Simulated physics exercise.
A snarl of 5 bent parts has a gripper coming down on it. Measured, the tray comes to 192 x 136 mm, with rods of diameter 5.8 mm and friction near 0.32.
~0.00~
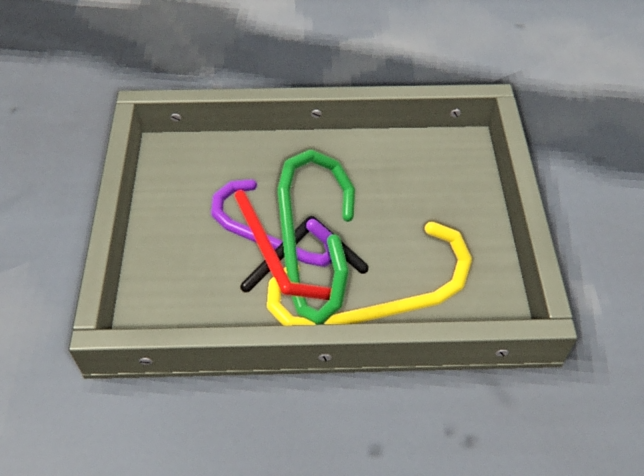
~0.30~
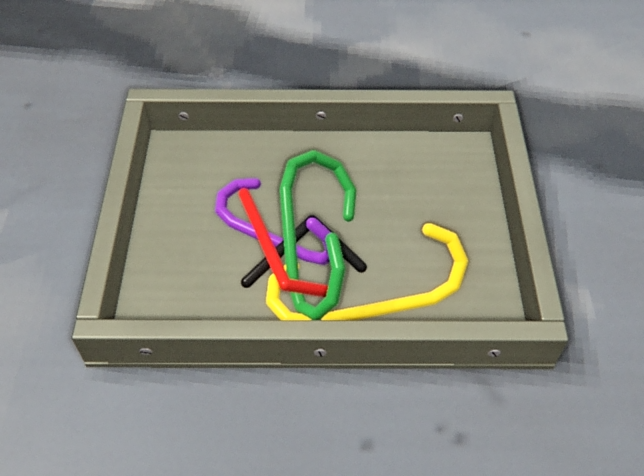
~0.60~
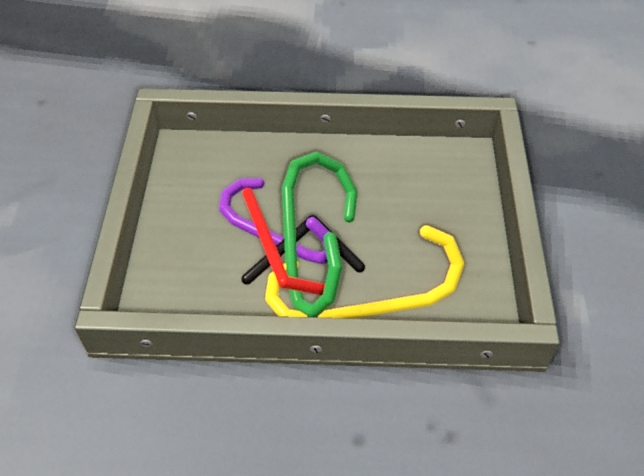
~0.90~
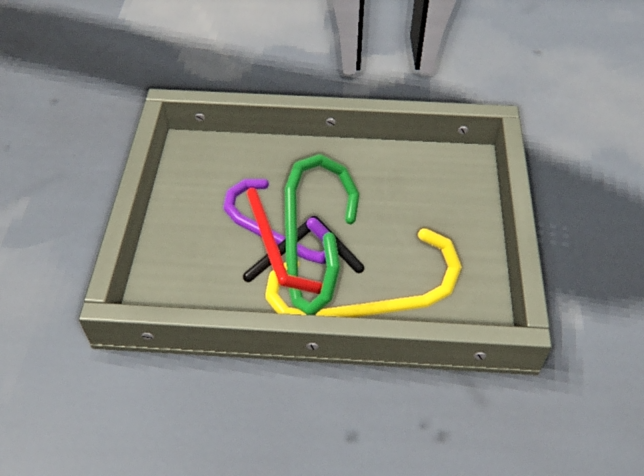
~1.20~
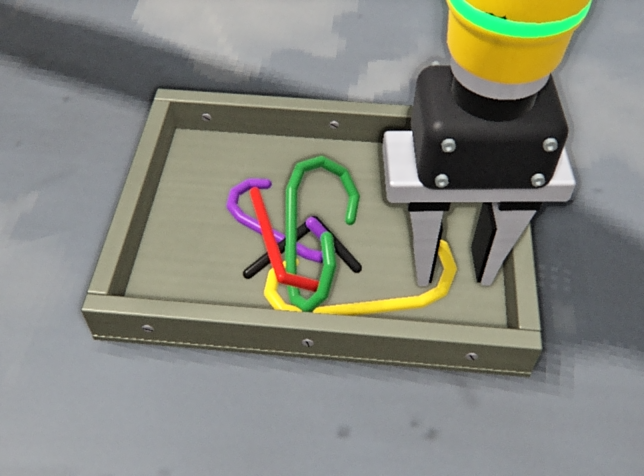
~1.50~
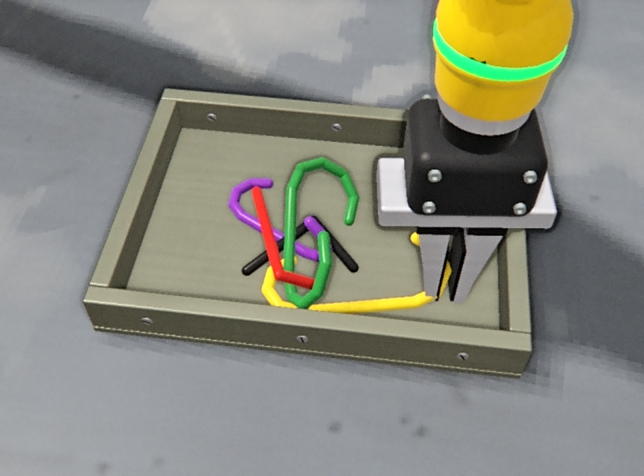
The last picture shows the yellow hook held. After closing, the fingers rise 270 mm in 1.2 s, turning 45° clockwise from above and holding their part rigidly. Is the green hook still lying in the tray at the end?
Yes. It gets no lift.
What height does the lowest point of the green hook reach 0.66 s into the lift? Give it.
Height: Approx. 0 mm.
By 1.86 s, lowest point more than 20 mm over the tray floor, yellow hook 59 mm.
By 2.16 s, lowest point more than 20 mm over the tray floor, yellow hook 159 mm.
By 2.70 s, lowest point more than 20 mm over the tray floor, yellow hook 273 mm.
Finally, hanging yellow hook 273 mm; the other 4 are down.
